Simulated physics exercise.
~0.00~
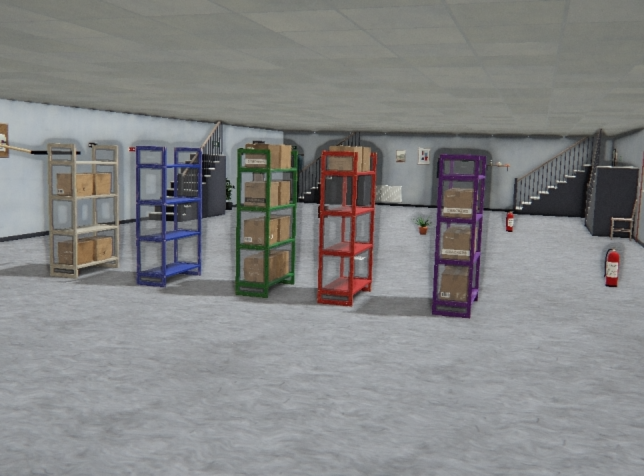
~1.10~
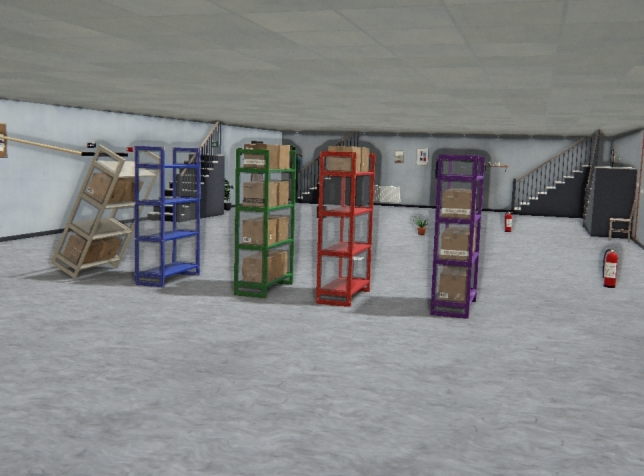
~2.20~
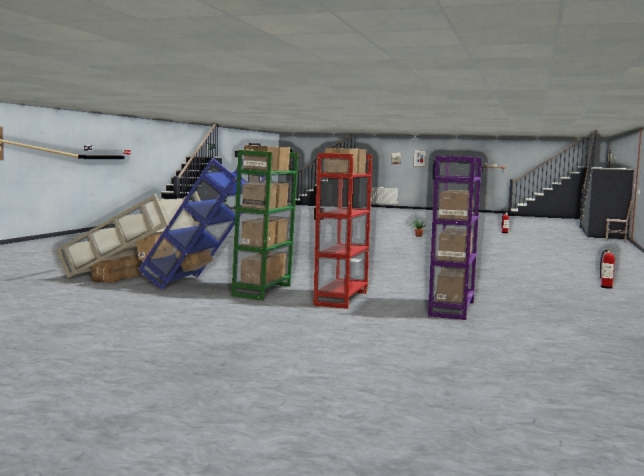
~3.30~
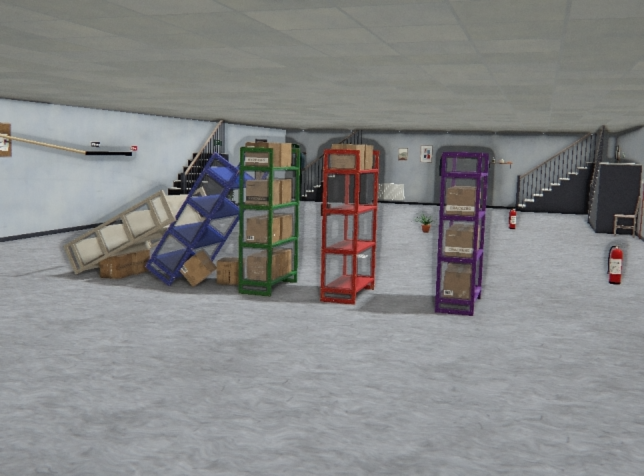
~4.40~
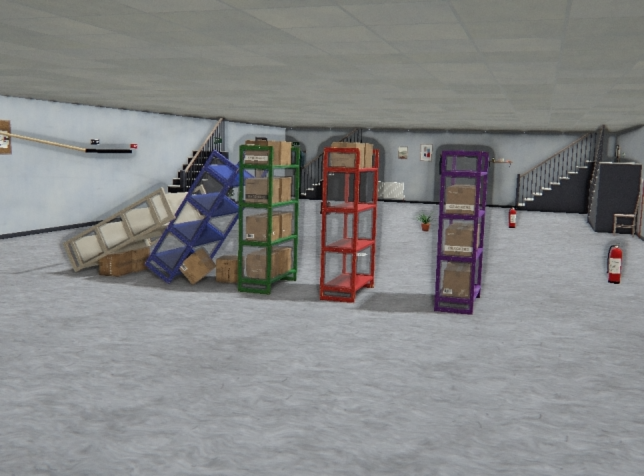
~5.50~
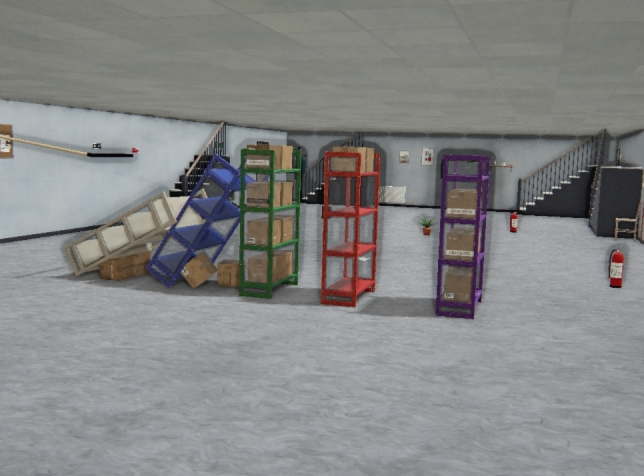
The clip opens on five shelving units standing in a row in a large grey room, coloured cream, blue, green, red and purple from left to right, most of them holding brown cartons. A pole reaching in from the left pushes the cream unit, which tips to the right toward the blue one. The cream unit topples further and the blue unit tilts over against the green unit, while cartons spill onto the floor. The pole stops, and the two units rest leaning. At the end the green, red and purple units still stand upright.
